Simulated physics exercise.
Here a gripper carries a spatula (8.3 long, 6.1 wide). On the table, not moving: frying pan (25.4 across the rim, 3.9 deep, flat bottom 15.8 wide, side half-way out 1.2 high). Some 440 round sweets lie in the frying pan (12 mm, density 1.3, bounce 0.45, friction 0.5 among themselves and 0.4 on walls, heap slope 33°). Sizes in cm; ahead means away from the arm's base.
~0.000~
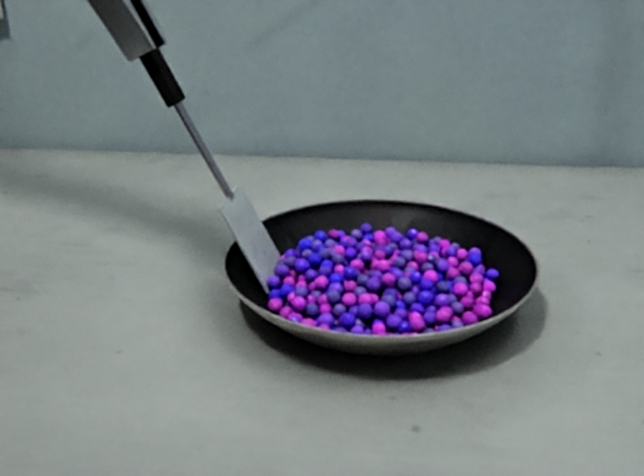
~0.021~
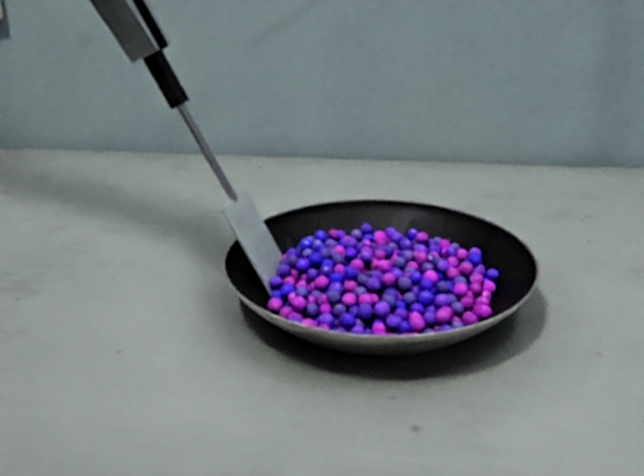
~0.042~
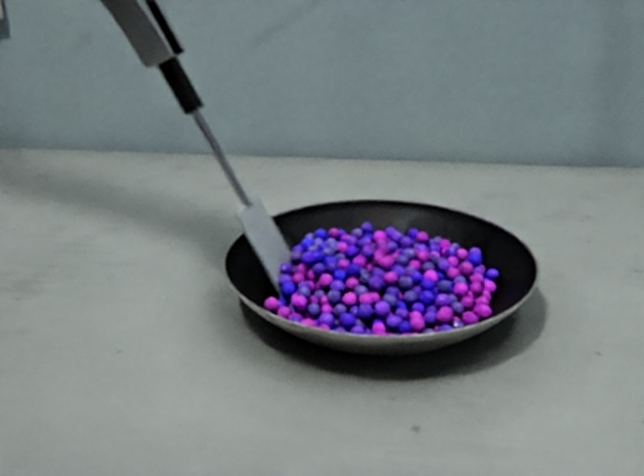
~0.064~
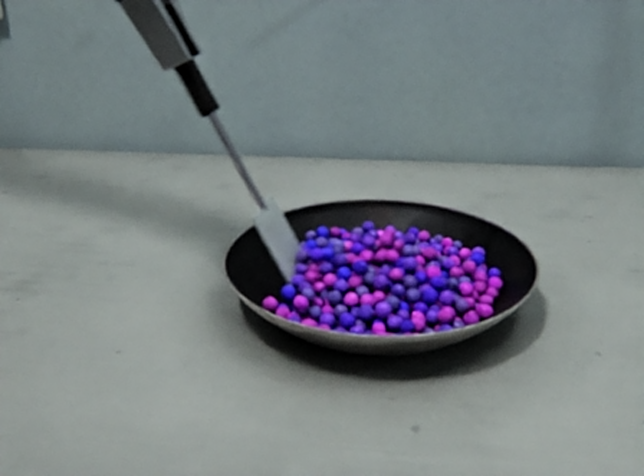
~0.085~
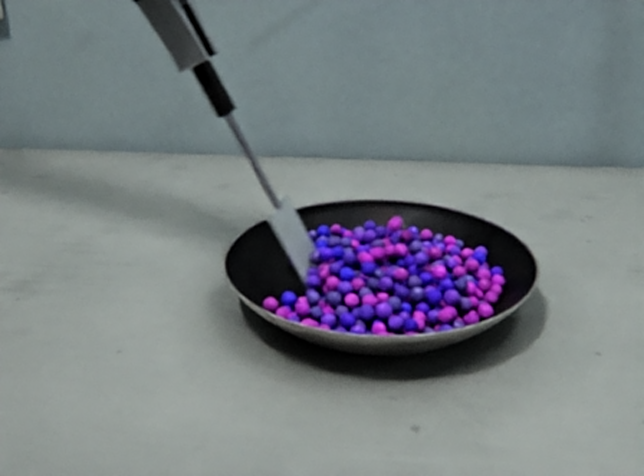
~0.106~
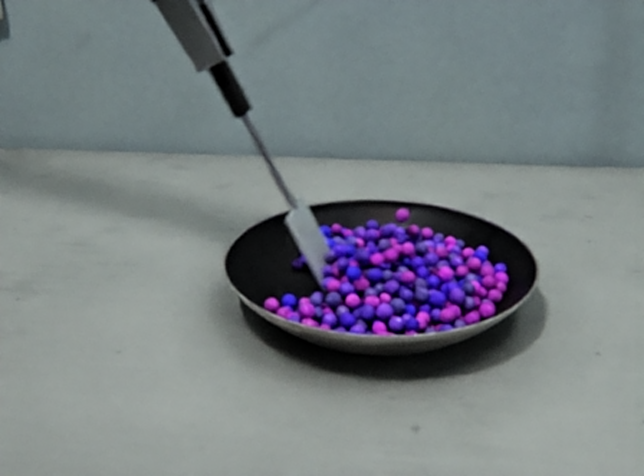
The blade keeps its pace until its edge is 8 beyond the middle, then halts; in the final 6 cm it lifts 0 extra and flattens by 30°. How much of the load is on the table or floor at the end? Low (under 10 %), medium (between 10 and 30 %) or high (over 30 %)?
On the table or floor the share is low, under 10 %.
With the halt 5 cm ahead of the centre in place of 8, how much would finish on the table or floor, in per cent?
In that case some 0 per cent.
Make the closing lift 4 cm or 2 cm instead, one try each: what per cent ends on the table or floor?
About 10 and 5 per cent.
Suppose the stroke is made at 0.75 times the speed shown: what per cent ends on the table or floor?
Some 5 per cent.
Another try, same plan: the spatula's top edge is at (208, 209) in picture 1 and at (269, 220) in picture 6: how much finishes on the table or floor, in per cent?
About 0 per cent.
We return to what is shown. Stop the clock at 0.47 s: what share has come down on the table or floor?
About 5 per cent.
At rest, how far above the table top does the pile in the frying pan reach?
About 6.0 cm.
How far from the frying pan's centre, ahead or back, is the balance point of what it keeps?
Some 3.5 cm ahead.
After 0.17 s, sloping 64°, highest piece 6 above the table; 440 in the frying pan.
After 0.24 s, sloping 51°, highest piece 6 above the table; 440 in the frying pan.
After 0.47 s, sloping 34°, highest piece 5 above the table; 425 in the frying pan, 14 on the table or floor, 1 on the blade or in flight.
After 1.52 s, sloping 34°, highest piece 5 above the table; 422 in the frying pan, 18 on the table or floor.
In the end, 422 in the frying pan, 18 on the table or floor. That is 4 % on the table or floor.
